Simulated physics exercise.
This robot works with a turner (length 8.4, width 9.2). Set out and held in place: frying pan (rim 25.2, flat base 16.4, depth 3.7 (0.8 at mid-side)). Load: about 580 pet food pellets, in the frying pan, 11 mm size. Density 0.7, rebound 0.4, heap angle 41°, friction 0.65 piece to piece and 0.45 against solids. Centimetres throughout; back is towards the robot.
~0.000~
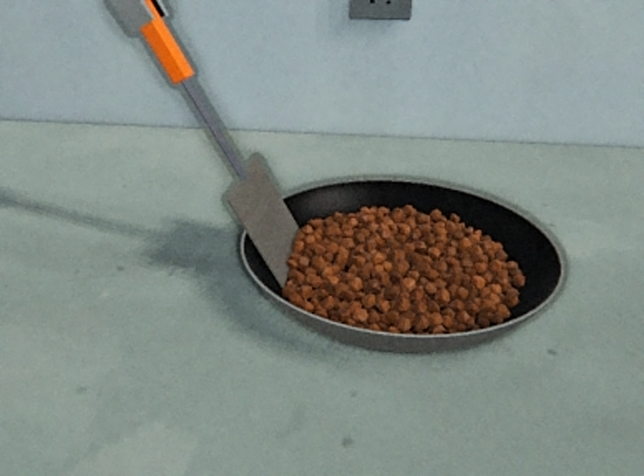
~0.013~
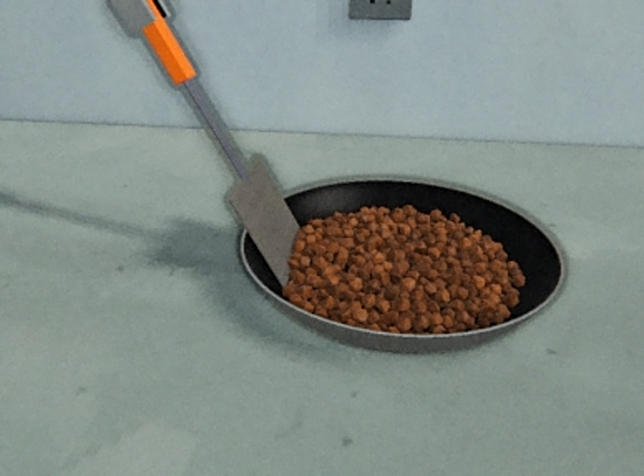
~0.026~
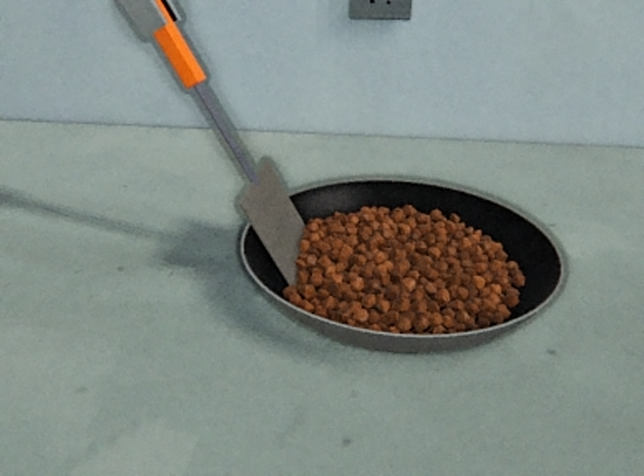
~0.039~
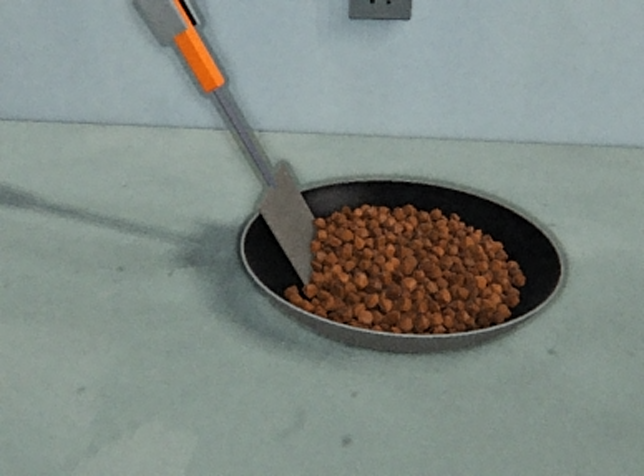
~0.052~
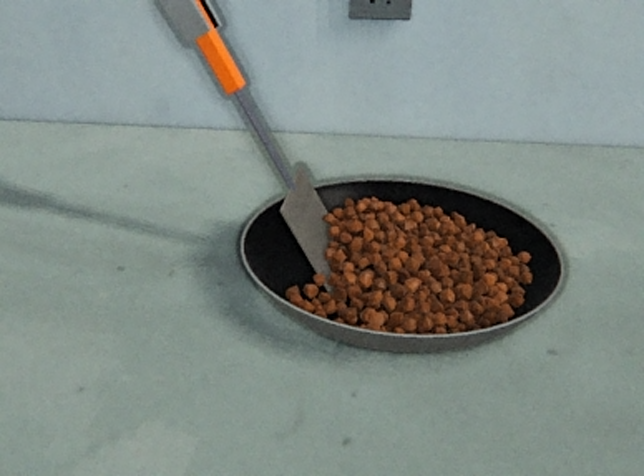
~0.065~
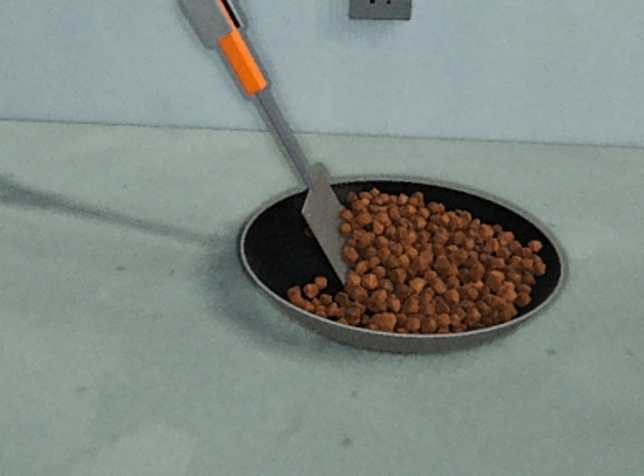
A grey turner with an orange section on its handle leans into the left side of a black frying pan with a grey rim, seen from slightly above on a pale green surface. Brown pellets fill much of the pan, before a pale blue wall with a dark socket. Barely moving at first, the turner slides right, pushing the heap rightward and leaving a few pellets behind, while the view stays still.
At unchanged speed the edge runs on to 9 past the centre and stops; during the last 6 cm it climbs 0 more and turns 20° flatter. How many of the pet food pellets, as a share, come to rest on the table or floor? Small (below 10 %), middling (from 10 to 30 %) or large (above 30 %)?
A large share, above 30 %, ends on the table or floor.
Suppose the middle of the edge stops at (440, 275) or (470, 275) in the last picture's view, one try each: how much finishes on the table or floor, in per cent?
About 5 and 15 per cent.
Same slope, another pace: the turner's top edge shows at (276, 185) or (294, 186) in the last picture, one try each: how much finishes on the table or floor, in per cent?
Some 30 and 35 per cent.
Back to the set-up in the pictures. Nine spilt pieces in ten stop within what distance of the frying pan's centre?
About 30 cm.
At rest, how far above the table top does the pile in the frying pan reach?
Some 5.0 cm.
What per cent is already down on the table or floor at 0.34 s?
Some 35 per cent.
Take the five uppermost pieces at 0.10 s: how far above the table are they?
Roughly 7 cm.
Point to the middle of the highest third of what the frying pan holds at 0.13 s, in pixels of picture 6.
At about (470, 232).
After 0.10 s, sloping 62°, highest piece 7 above the table; 583 in the frying pan, 1 on the blade or in flight.
After 0.13 s, sloping 57°, highest piece 7 above the table; 579 in the frying pan, 5 on the blade or in flight.
After 0.34 s, sloping 42°, highest piece 6 above the table; 357 in the frying pan, 191 on the table or floor, 36 on the blade or in flight.
After 1.39 s, sloping 42°, highest piece 4 above the table; 357 in the frying pan, 227 on the table or floor.
At rest, 357 in the frying pan, 227 on the table or floor. That is 39 % on the table or floor.
